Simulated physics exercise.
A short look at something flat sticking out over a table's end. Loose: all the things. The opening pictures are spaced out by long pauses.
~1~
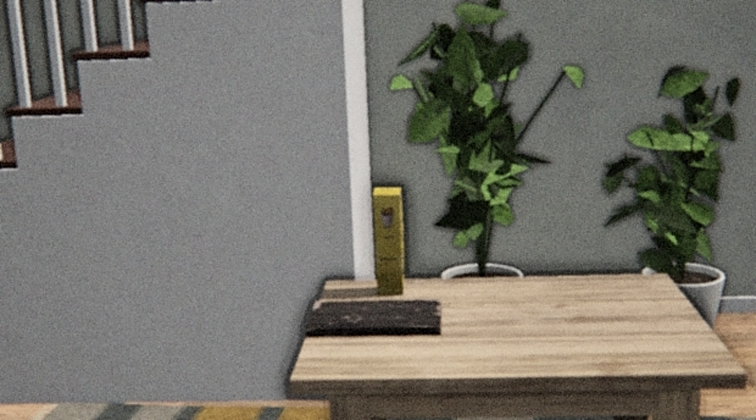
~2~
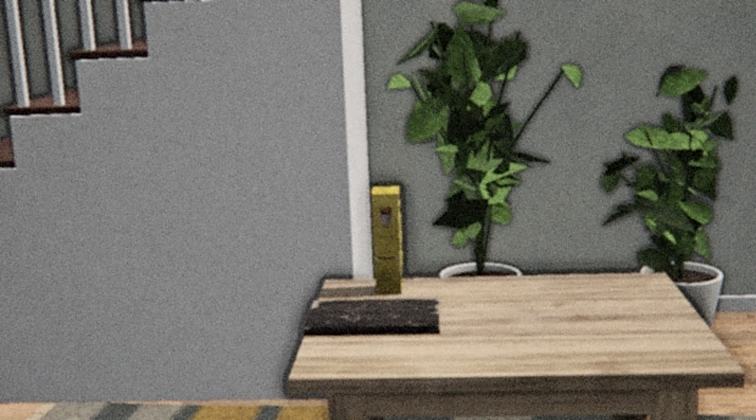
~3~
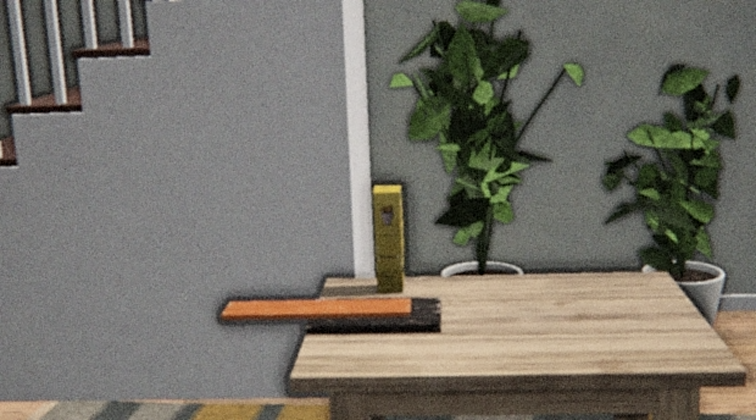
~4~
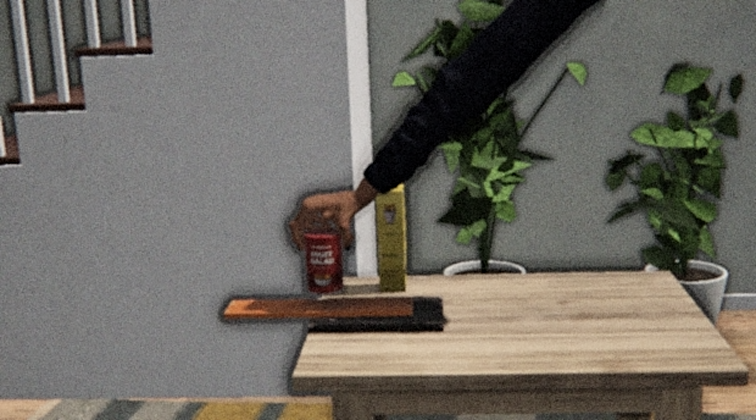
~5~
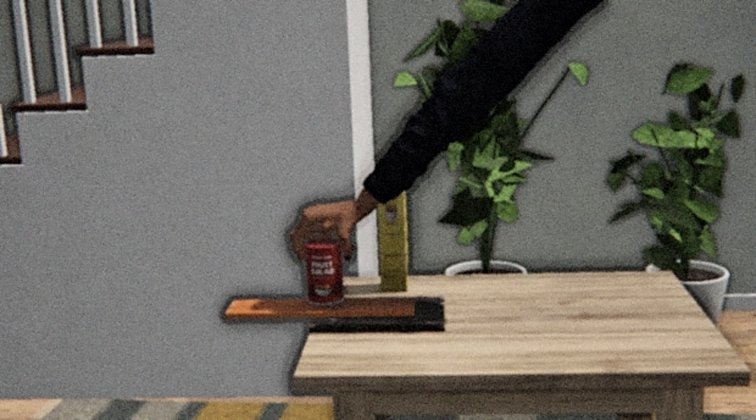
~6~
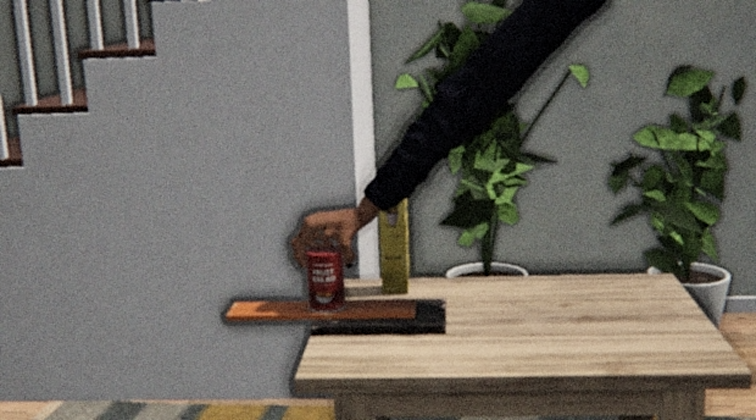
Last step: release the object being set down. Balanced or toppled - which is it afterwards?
Most likely it will stay put.
Then, 0.90 s later than the last frame, things are still on the move.
Then, 1.80 s later than the last frame, all is still.
When it is over, all 4 as before. End places, in pixels of the last picture, red tin near (325, 279). The plank stays on the table.
